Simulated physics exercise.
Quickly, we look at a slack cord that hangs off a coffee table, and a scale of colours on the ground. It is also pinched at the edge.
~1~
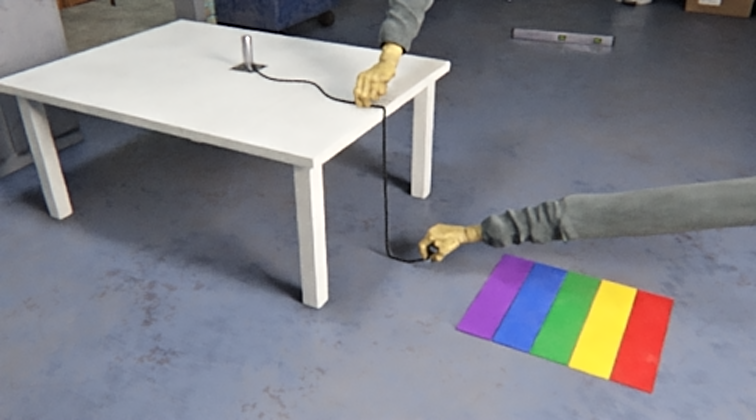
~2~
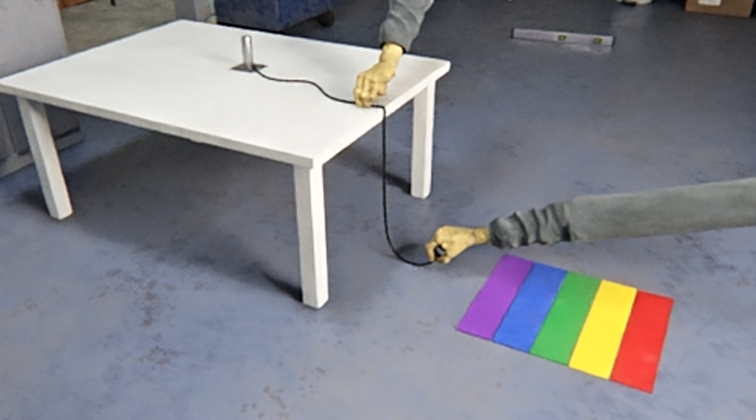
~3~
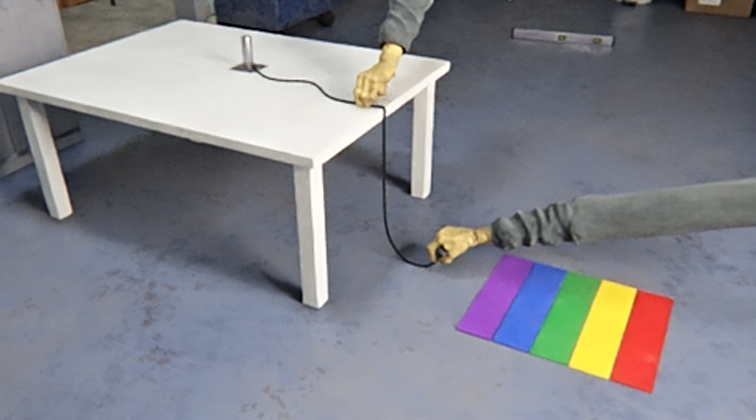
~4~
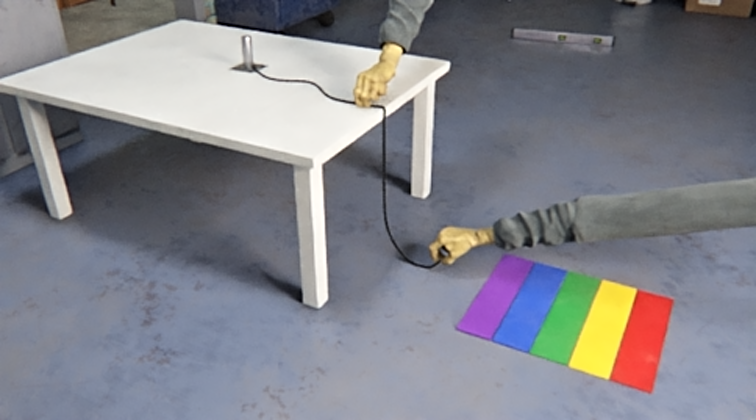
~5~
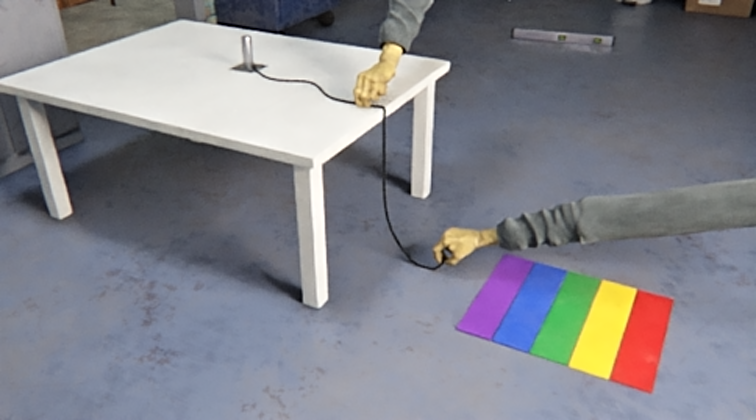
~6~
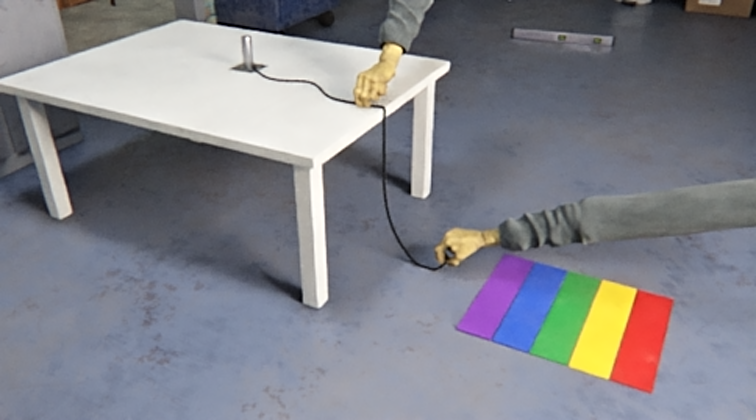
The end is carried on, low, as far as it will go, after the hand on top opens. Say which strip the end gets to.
It gets to the blue strip.
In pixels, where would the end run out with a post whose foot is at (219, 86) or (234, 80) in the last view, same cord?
In that order, about (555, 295) and (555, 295).
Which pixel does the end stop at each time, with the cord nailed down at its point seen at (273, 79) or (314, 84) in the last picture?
First try at (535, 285), second at (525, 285).
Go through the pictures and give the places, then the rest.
In the first frame, end (429, 258); purple (482, 319); blue (518, 330); green (556, 342); yellow (594, 354); red (636, 368).
In the second frame, end (436, 260); cord through (264, 76) (316, 85) (345, 102) (384, 135) (385, 194) (391, 246).
In the third frame, end (438, 260).
In the fourth frame, end (440, 261); cord through (264, 76) (316, 85) (345, 102) (384, 135) (384, 194) (396, 246).
In the fifth frame, end (443, 262).
In the sixth frame, end (445, 262); cord through (264, 76) (316, 85) (345, 102) (384, 135) (385, 195) (402, 247).
Soon after, end near (481, 272); short of the strips.
After that, end near (516, 283); over purple.
At the stop, end near (537, 289); over blue. The blue one.
